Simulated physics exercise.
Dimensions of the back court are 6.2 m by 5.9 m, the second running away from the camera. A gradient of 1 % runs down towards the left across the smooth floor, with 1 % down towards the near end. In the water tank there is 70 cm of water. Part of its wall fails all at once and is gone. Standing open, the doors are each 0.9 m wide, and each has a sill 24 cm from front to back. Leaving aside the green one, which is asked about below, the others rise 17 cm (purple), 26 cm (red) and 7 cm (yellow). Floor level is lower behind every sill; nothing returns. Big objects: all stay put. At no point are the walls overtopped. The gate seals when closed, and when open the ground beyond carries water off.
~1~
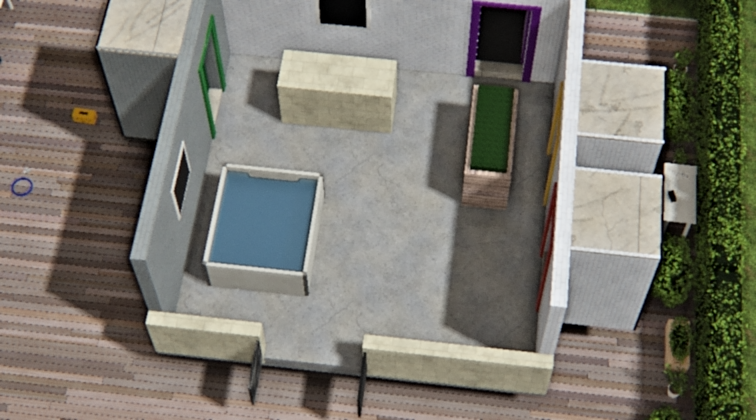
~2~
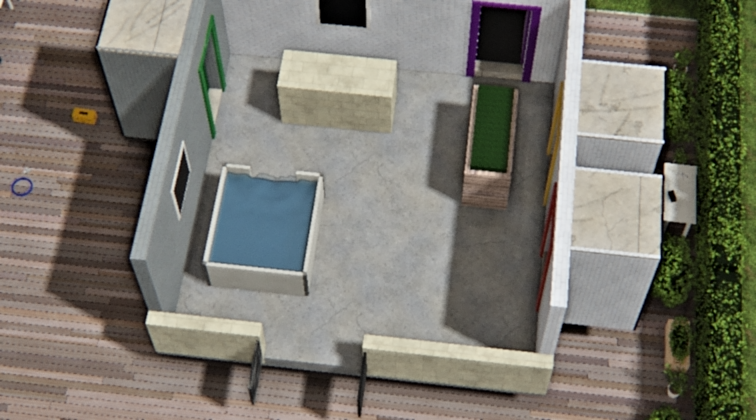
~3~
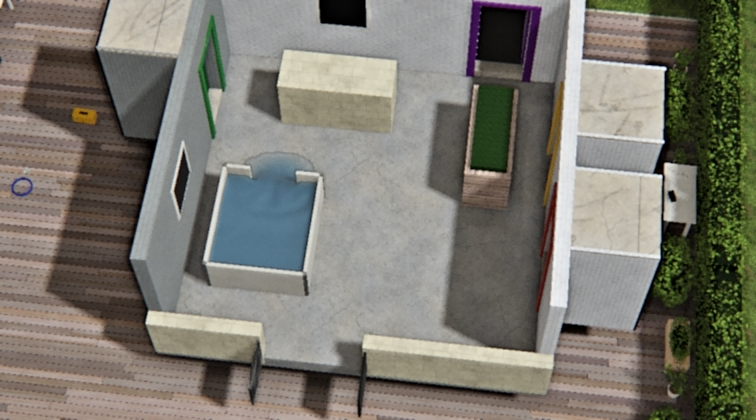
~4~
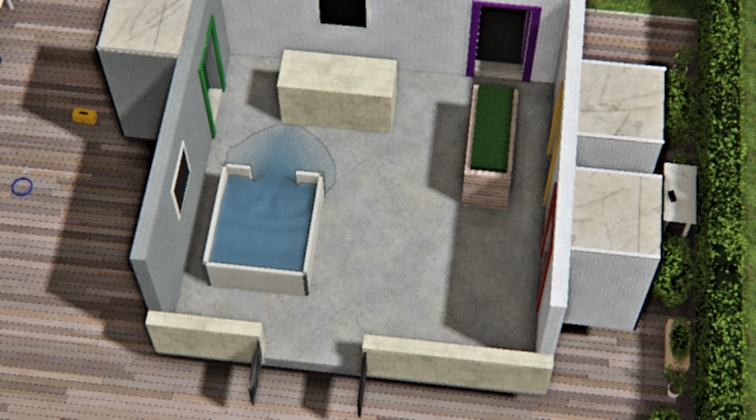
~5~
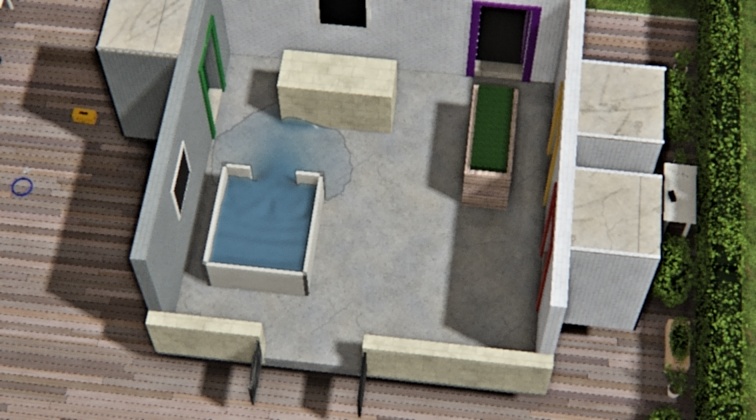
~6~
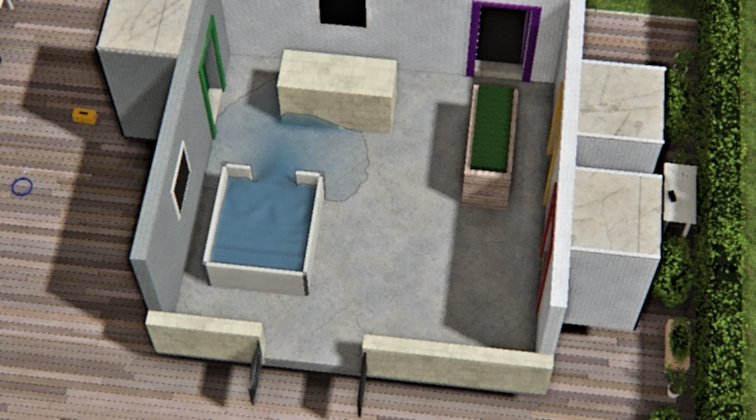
A square, pale-walled tank of blue water stands at the left of a grey-floored court, seen from high above, with wooden decking outside. Behind it sits a cream block, with a green door frame at left, a purple one at back right and a green-topped planter near it. The tank's far wall opens in the middle and water pours out, spreading across the floor towards the block and rightwards, while the camera stays still.
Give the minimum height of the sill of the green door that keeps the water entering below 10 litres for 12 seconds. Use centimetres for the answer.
Minimum height: About 22 cm.
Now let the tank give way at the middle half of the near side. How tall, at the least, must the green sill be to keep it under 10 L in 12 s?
Then 8.0 cm.
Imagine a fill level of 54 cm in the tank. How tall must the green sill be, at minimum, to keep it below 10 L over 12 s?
Something near 16 cm should do.
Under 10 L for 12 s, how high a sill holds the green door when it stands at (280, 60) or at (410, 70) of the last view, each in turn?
In turn: About 21 cm, about 6.5 cm.
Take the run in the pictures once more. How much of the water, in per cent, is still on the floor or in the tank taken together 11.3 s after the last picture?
Water still present: Approx. 84 %.
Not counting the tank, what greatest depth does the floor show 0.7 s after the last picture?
Max depth: About 52 cm.
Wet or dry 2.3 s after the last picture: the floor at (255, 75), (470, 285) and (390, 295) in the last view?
Status: Submerged / submerged / clear.
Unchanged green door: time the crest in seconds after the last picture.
Approximately 1.8 s.
Then, 0.7 s after the last picture water covers 20 % of the floor, deepest (52 cm) near (230, 59); 17 cm at the green door, 1 litre in over its 9 cm sill.
Then, 2.3 s after the last picture water covers 45 % of the floor, deepest (27 cm) near (230, 59); 19 cm at the green door, 68 litres in over its 9 cm sill.
Then, 11.3 s after the last picture water covers 95 % of the floor, deepest (12 cm) near (224, 340); 7 cm at the green door, 201 litres in over its 9 cm sill.
At the green door as built, the water peaked near 19 cm, 1.9 s after the last picture.
With a sill of 18.5 cm, 28 litres would have come in within the 12 s; with 24.5 cm, 3 litres. So under 10 litres takes about 22 cm.
